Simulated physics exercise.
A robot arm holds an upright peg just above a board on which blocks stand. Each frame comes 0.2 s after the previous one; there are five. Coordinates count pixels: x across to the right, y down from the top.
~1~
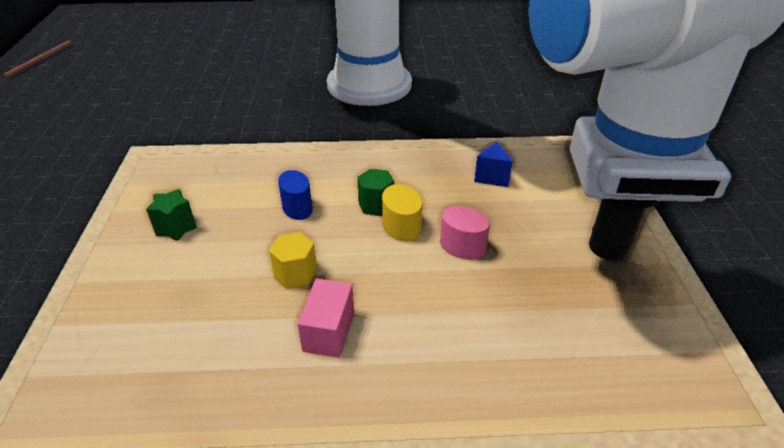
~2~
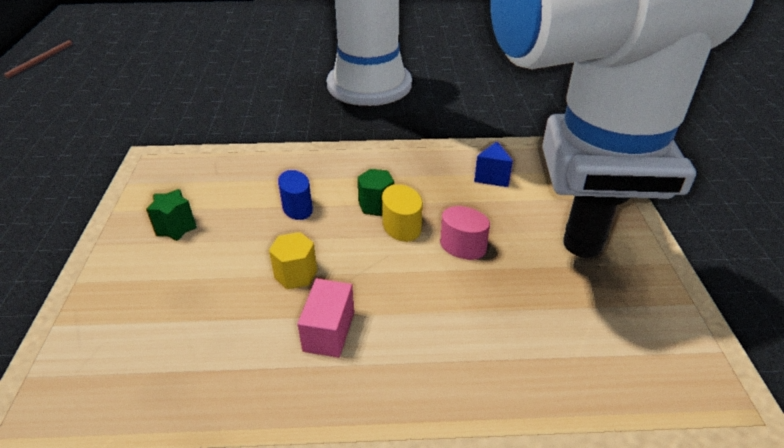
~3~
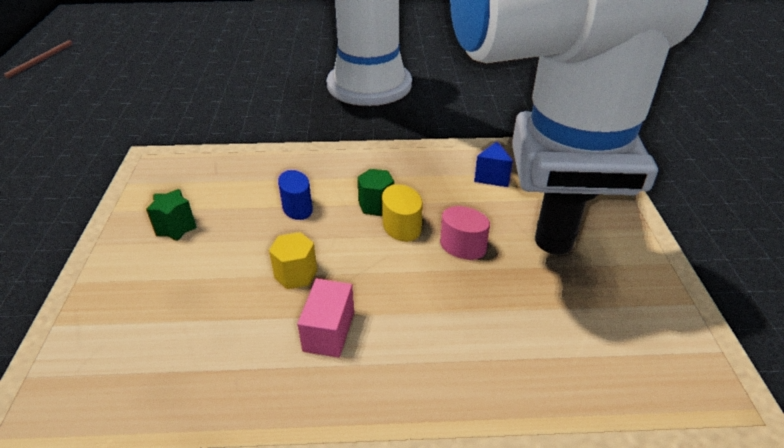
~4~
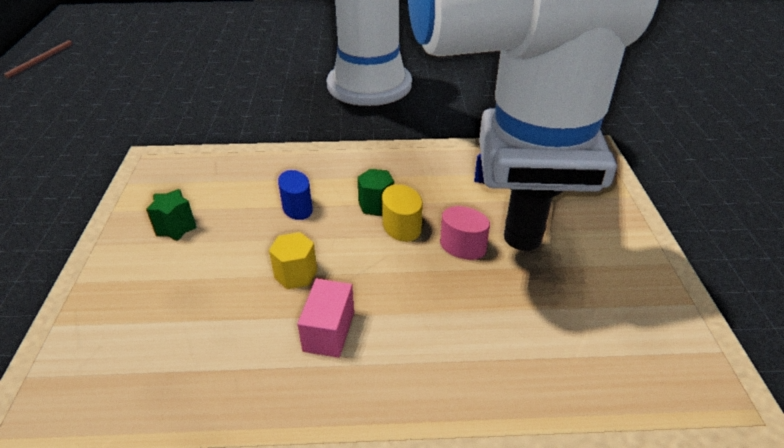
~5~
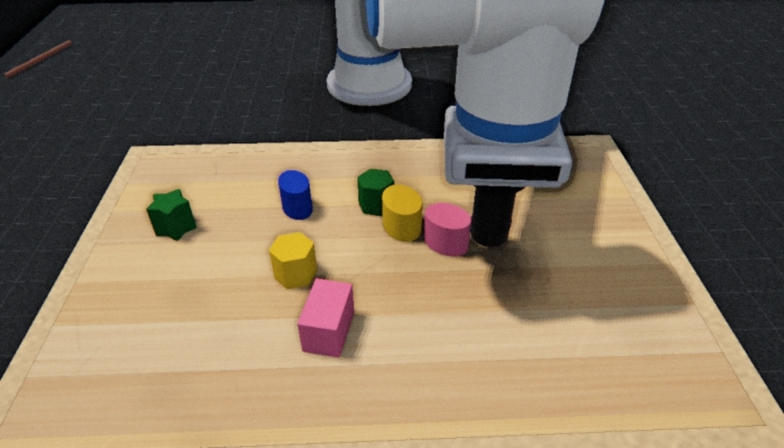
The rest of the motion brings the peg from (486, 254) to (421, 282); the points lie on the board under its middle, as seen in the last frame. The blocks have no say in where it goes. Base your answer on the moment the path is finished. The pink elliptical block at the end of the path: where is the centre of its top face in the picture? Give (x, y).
Its top middle: (425, 218).
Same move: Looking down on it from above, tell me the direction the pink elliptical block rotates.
From above, the turn goes clockwise.
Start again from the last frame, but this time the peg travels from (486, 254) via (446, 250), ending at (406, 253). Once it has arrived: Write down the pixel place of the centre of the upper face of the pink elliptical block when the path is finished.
By then it is at (363, 219).
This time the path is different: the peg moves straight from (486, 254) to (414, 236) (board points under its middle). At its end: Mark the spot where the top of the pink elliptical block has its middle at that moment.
At pixel (374, 217).
What follows on the original path. Halfway along, peg (456, 249); green hexagon (372, 176); yellow elliptical block (396, 196); pink elliptical block (429, 217), turned 45° clockwise.
At the end, peg (421, 263); pink rectangular block still; green hexagon (372, 176); yellow elliptical block (396, 196); pink elliptical block (425, 218), turned 65° clockwise.
